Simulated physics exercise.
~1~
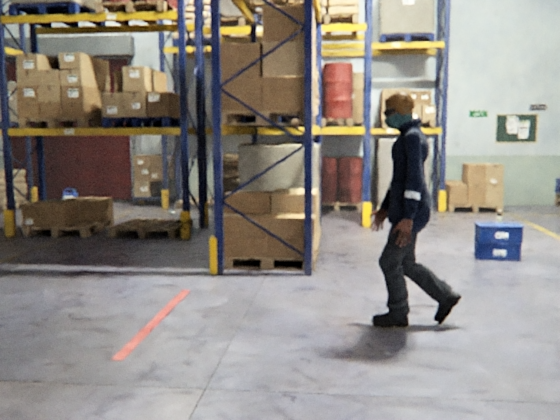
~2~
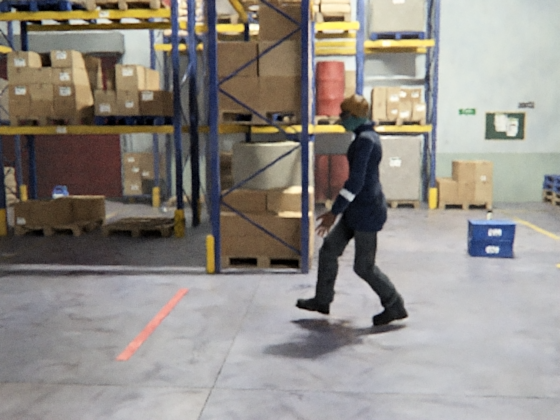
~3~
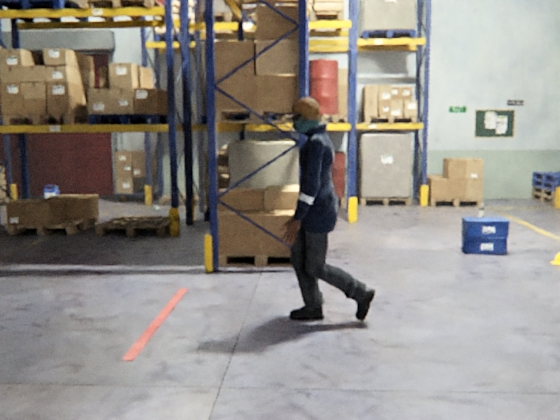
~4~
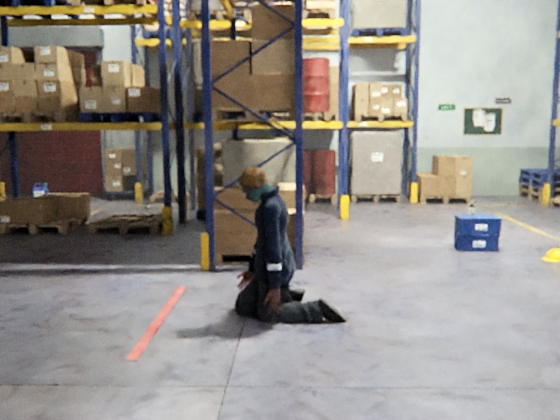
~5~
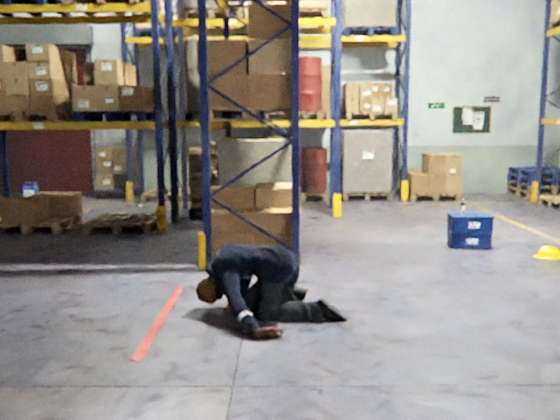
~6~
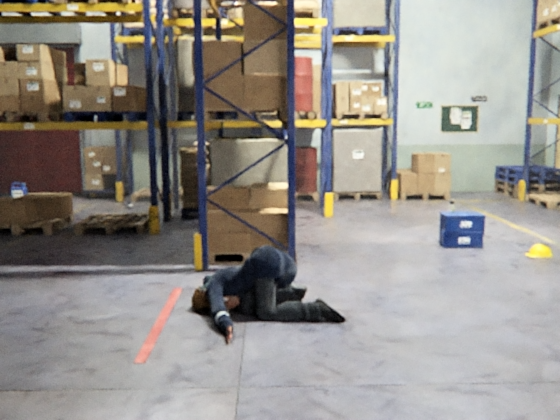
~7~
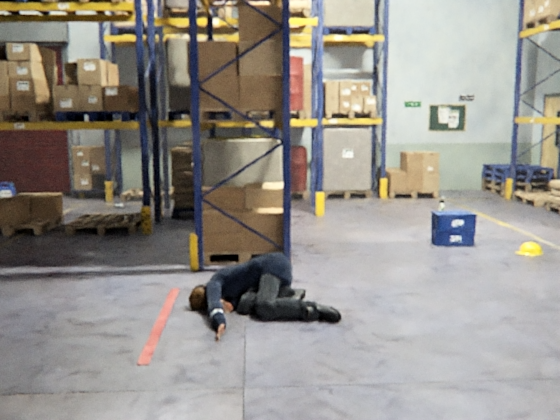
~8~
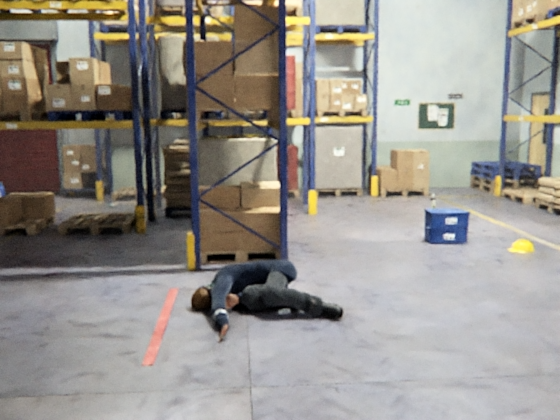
In the video, a person in dark work clothes walks left across a warehouse floor toward a red strip, drops to their knees, folds forward and slumps onto their side, ending motionless beside shelving with head and hips short of the strip.
